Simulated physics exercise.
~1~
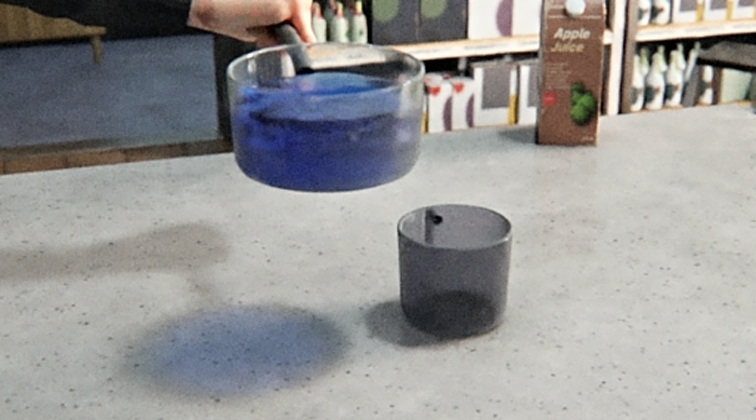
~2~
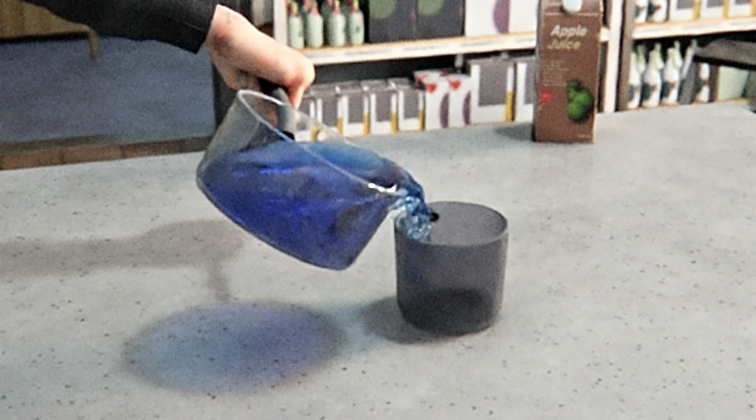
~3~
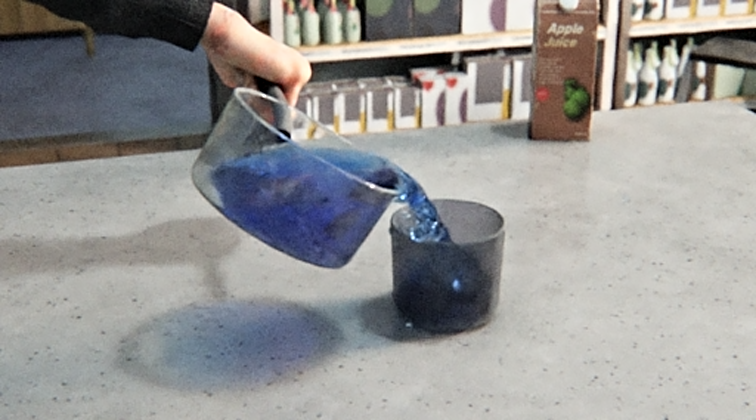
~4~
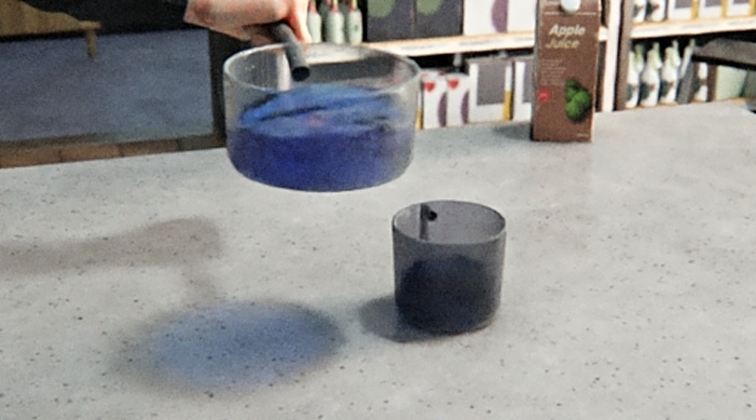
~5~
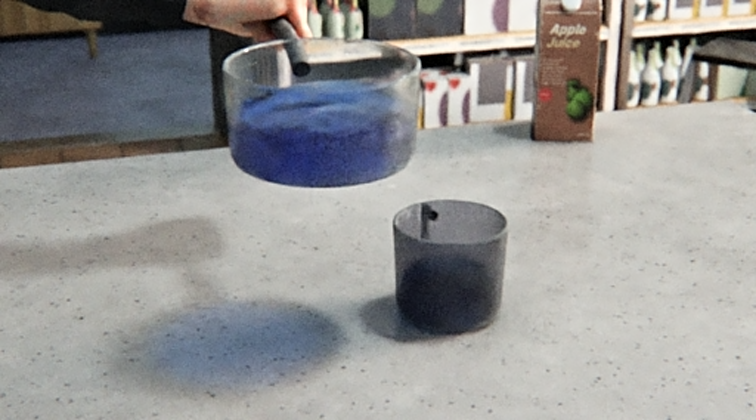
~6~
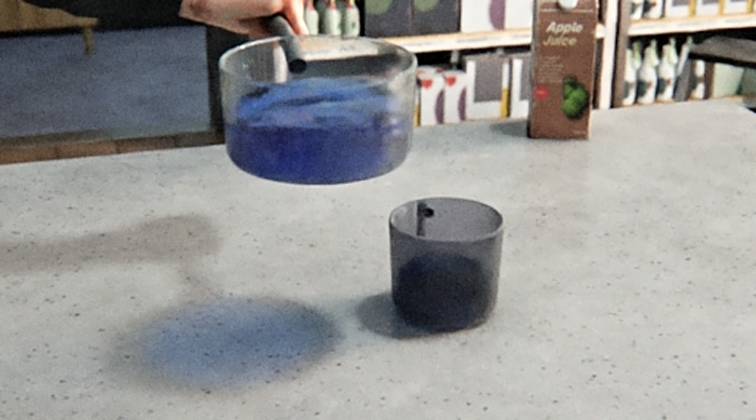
Blue water streamed into a dark, see-through mug on a speckled counter as a hand tipped a small clear pot to the right, then brought it level again, leaving the mug partly filled and plenty of water still in the raised pot.
